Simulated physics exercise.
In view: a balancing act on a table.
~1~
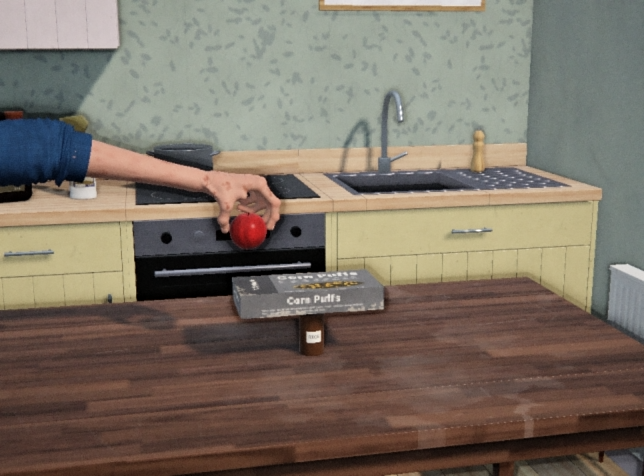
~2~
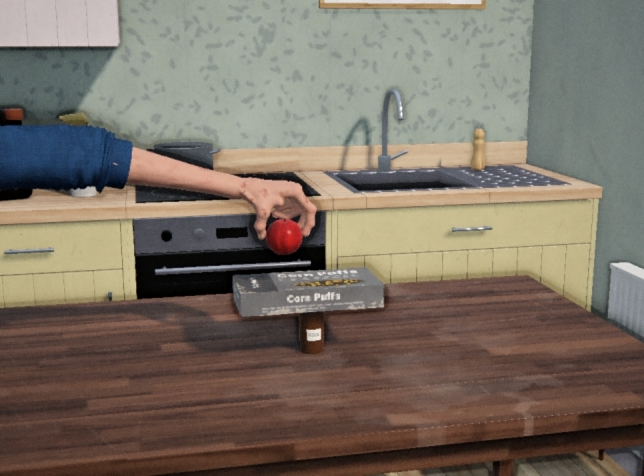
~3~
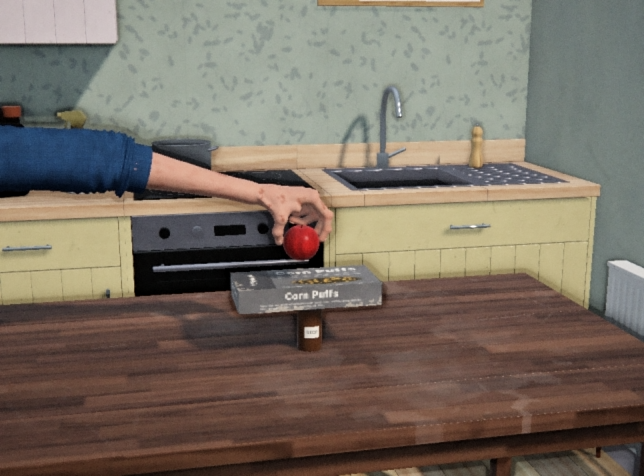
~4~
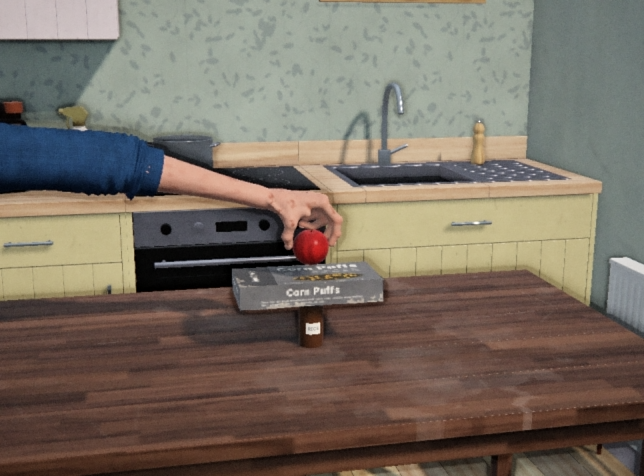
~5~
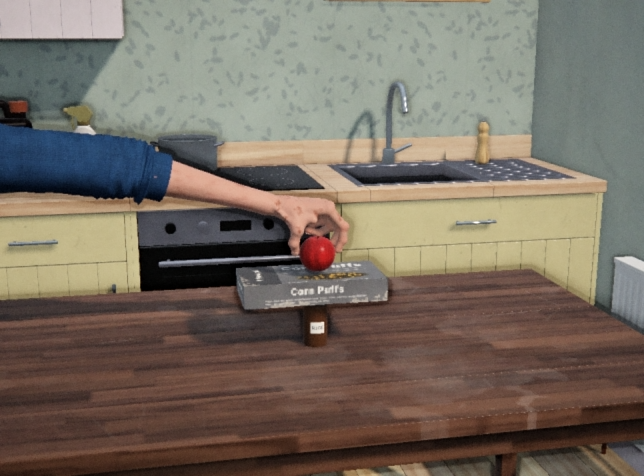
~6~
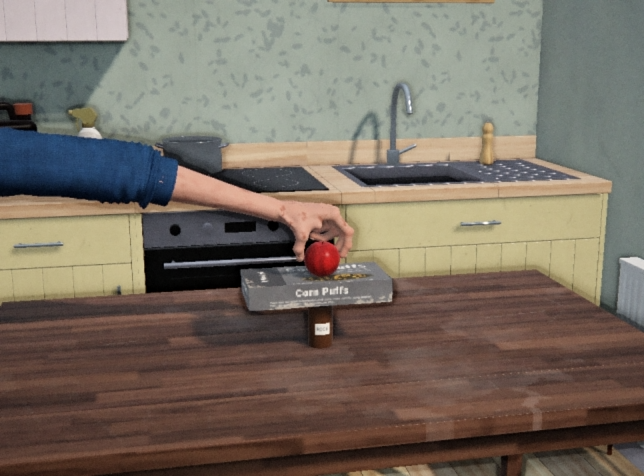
To begin with, a hand reaching in from the left holds a red apple above a grey Corn Puffs packet balanced on a small brown bottle on a wooden table. The hand moves right and lowers the apple toward the packet, then sets it on top, fingers still around it.
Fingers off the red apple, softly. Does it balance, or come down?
It holds.
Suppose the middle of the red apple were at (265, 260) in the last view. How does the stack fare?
Then it loses its balance.
Then, 0.20 s later than the last frame, all is still.
Then, 0.50 s later than the last frame, red apple resting near (322, 260).
When it is over, all 3 as before. End places, in pixels of the last picture, red apple near (322, 260). The stack stays up.
